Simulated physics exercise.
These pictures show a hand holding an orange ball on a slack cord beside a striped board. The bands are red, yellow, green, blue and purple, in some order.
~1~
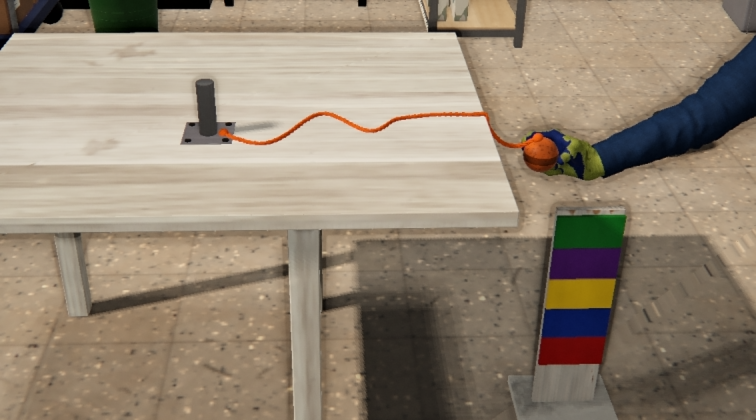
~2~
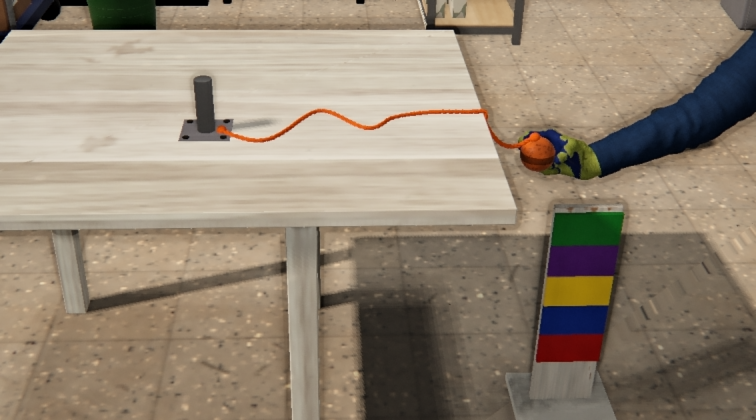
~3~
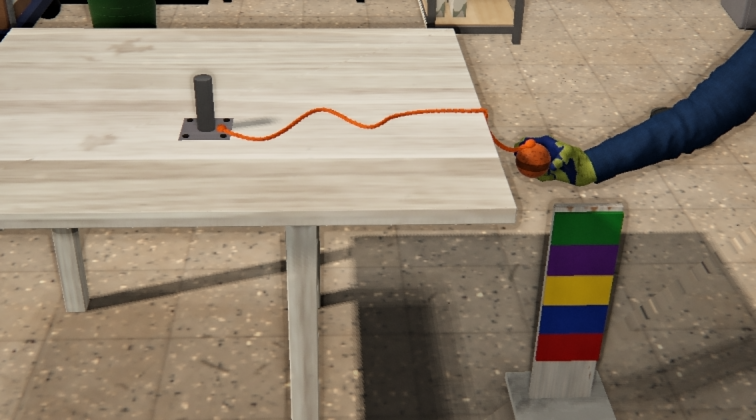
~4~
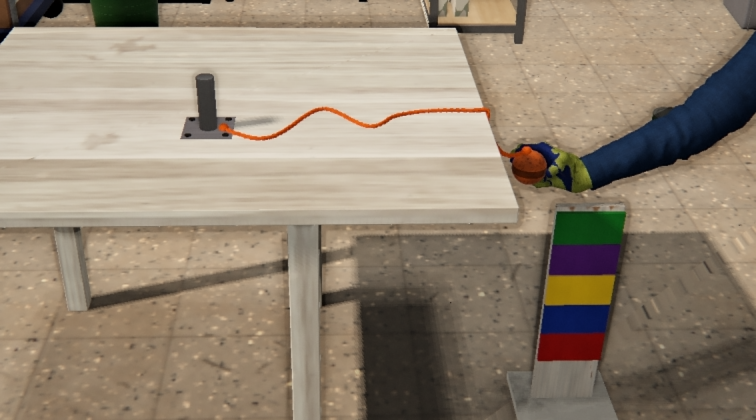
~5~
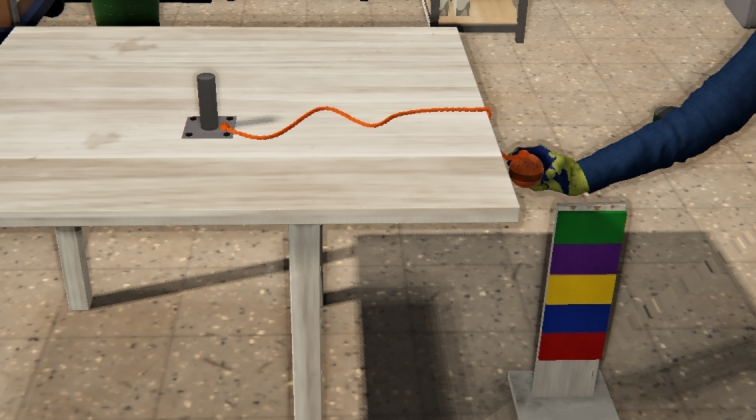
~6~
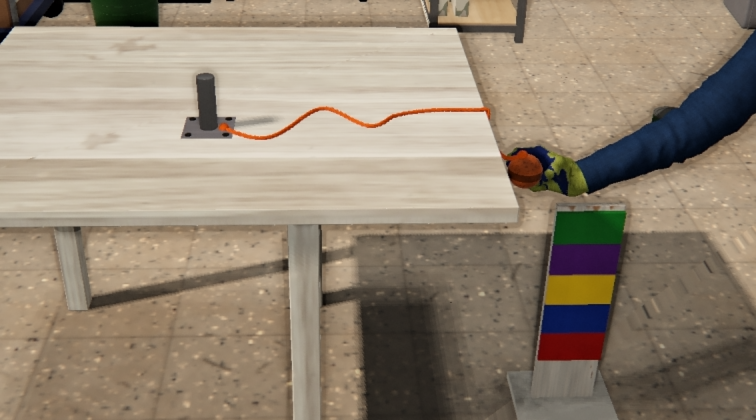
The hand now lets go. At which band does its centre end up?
The purple one.
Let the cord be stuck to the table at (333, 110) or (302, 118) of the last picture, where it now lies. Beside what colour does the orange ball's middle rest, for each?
It would be green; green.
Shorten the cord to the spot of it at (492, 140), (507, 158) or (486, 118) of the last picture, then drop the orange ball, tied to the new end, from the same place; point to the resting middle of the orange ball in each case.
In that order: (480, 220), (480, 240) and (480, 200).
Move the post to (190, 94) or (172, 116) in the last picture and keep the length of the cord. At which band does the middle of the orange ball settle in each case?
It would be green; green.
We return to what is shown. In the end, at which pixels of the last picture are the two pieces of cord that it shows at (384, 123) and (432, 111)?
They go to (444, 116) and to (487, 132).
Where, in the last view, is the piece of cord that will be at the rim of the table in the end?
That spot is around (420, 112).
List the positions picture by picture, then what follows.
Orange ball (541, 155); green (590, 233); purple (585, 265); yellow (581, 295); blue (576, 324); red (572, 352), in the first picture.
Orange ball (538, 154); cord through (250, 140) (302, 119) (354, 124) (411, 115) (481, 116), in the second picture.
Orange ball (533, 160), in the third picture.
Orange ball (529, 167); cord through (252, 138) (304, 117) (356, 122) (413, 113) (484, 114), in the fourth picture.
Orange ball (526, 171), in the fifth picture.
Orange ball (525, 171); cord through (252, 138) (304, 117) (357, 122) (414, 113) (484, 114), in the sixth picture.
Soon after, ball near (508, 252); level with purple.
After that, ball near (449, 254); level with purple.
And then, ball near (478, 258); level with purple.
In the end, ball near (479, 259); level with purple. The cord holds its middle at purple.
